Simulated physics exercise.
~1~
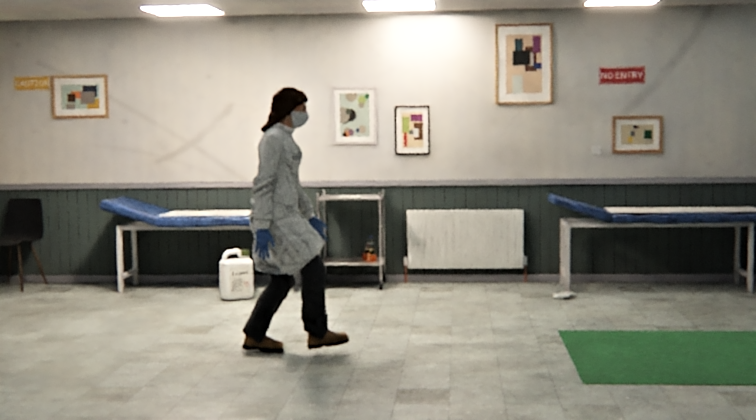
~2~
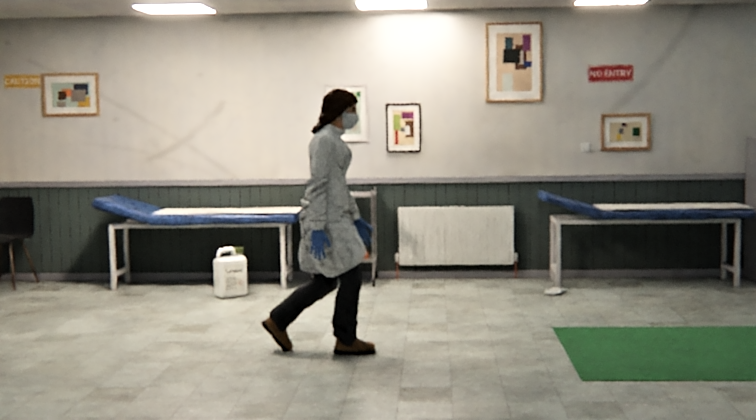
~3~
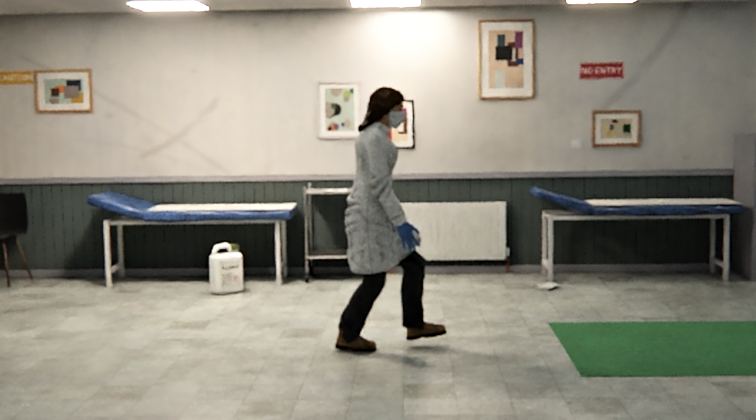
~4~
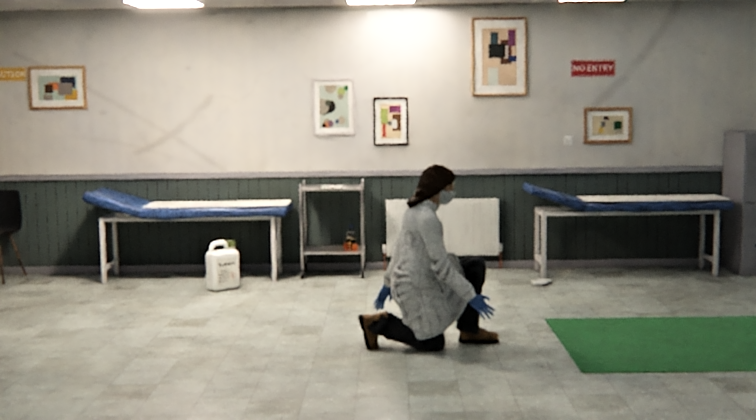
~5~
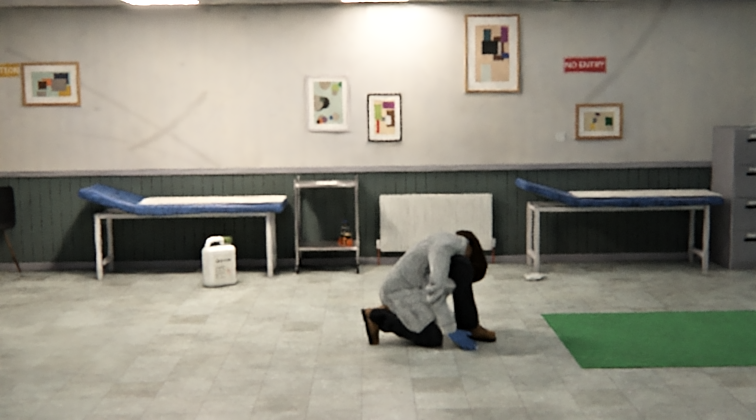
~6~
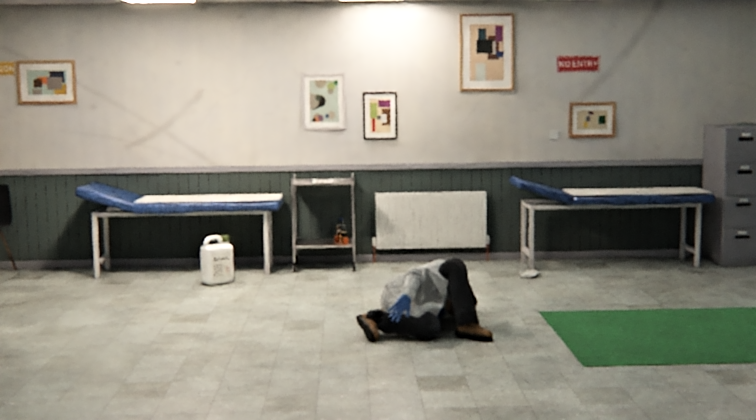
A masked person in a pale grey coat, dark trousers and blue gloves walks steadily to the right across a tiled clinic-like room, seen from the side as the view drifts slightly. Blue-topped couches stand left and right against a grey and dark green wall hung with colourful artworks, with a white container, a trolley and a radiator between them. Nearing a green mat at the right, the walker suddenly sinks onto one knee, then folds forward, head and hands dropping towards the floor. The person ends crumpled low on the tiles, knees bent, with the head short of the mat's near edge.
